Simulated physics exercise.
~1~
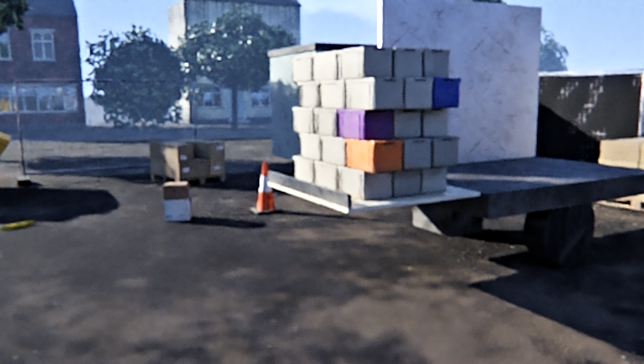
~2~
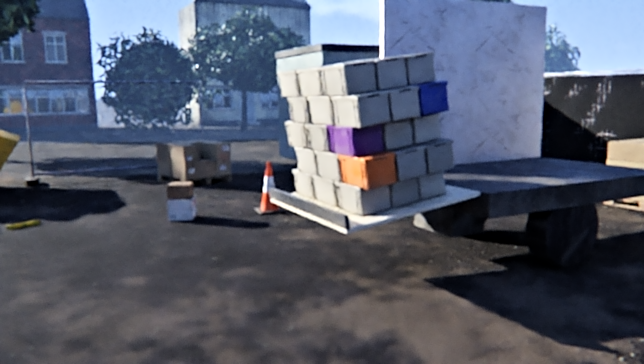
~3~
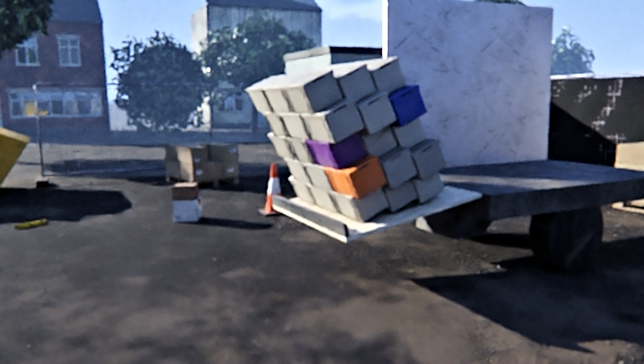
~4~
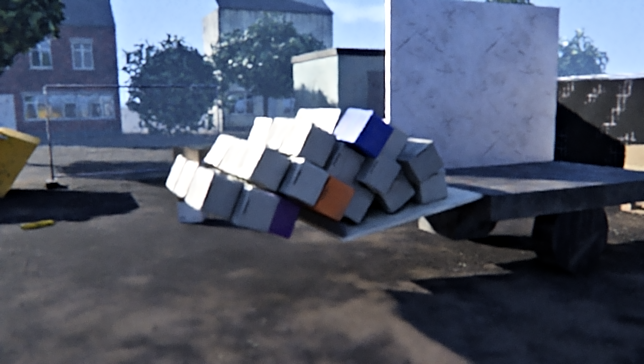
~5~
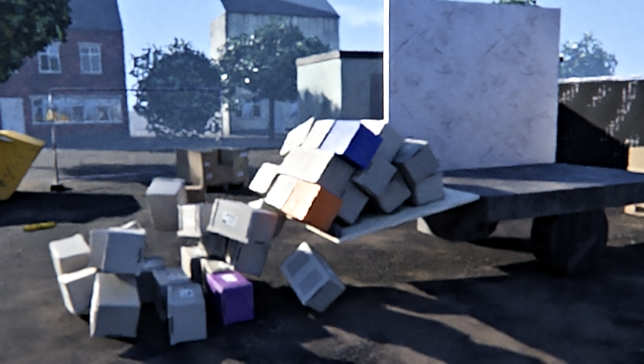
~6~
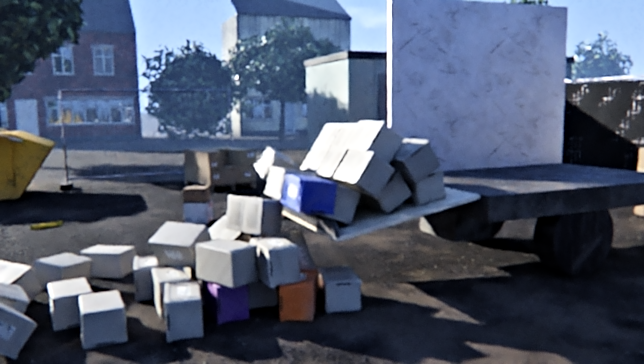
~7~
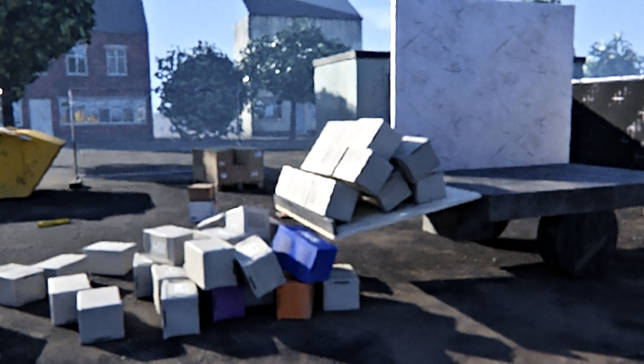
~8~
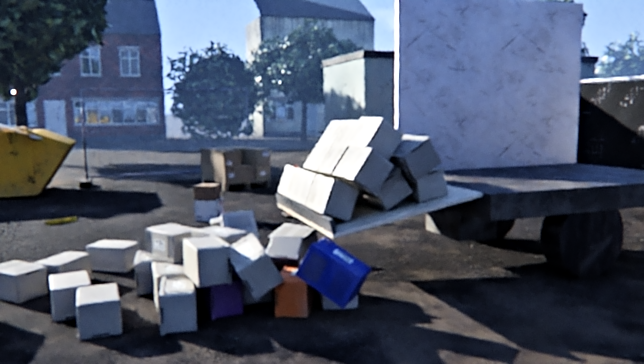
In the video, a stack of pale boxes, with one blue, one purple and one orange, leans left as the lorry's tail lift tilts, then topples to the ground. The coloured boxes end in the spilled heap, while several pale ones stay on the sloping platform.
